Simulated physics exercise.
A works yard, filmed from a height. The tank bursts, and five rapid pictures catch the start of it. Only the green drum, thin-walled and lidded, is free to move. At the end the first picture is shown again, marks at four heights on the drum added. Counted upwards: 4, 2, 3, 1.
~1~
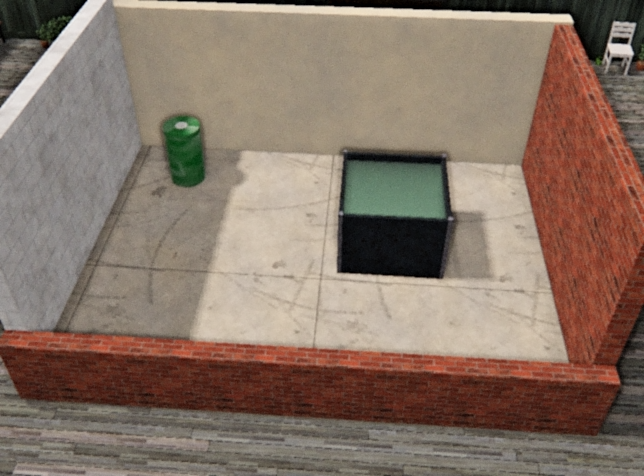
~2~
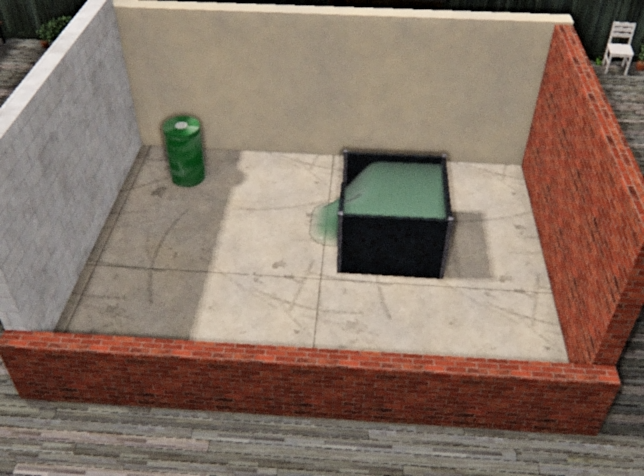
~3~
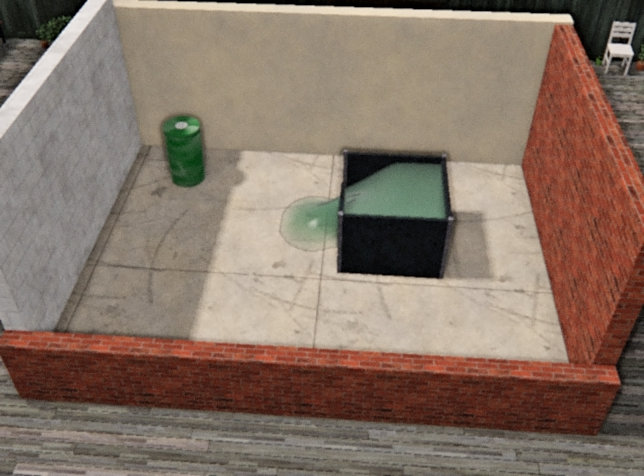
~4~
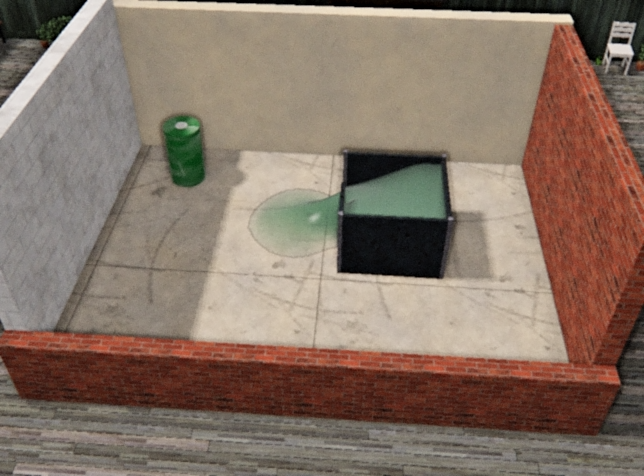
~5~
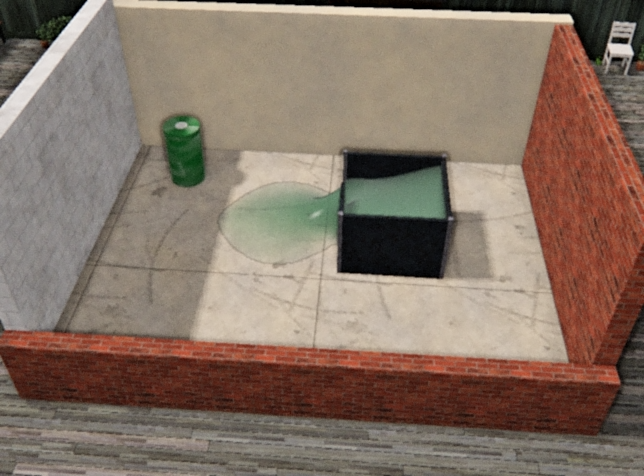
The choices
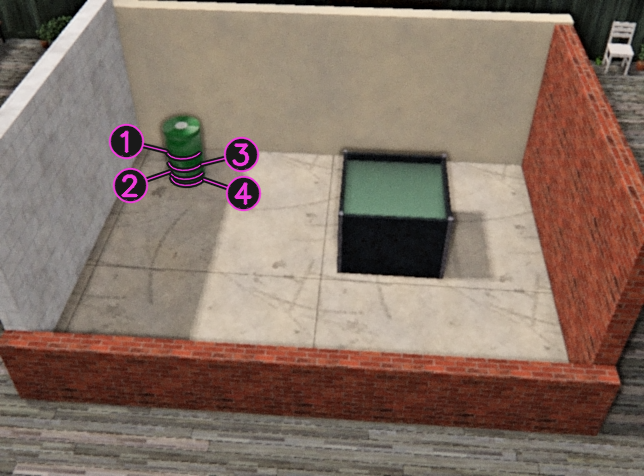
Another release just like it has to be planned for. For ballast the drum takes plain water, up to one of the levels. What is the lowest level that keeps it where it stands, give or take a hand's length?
Use line 3.
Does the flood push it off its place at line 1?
No, not at all.
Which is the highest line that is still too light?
That is line 2.
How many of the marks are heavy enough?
Two.
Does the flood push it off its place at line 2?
Yes, that goes wrong.
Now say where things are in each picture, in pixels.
Lid of the green drum at (181, 126); tank full, its middle at (394, 189), in the first frame.
In the second frame, 1 % of the ground wet, in view closest to the drum at (320, 213).
In the third frame, 3 % of the ground wet, in view closest to the drum at (289, 213).
In the fourth frame, 6 % of the ground wet, in view closest to the drum at (268, 203).
Lid of the green drum at (181, 126); 9 % of the ground wet, in view closest to the drum at (237, 204), in the fifth frame.
On the marked copy, 1 at (180, 158); 2 at (183, 179); 3 at (182, 170); 4 at (184, 185); from the bottom up 4, 2, 3, 1.
Choosing 1, it does not move.
Choosing 2, it is pushed about its own width away.
Choosing 3, it does not move.
Choosing 4, it is pushed about twice its own width away.
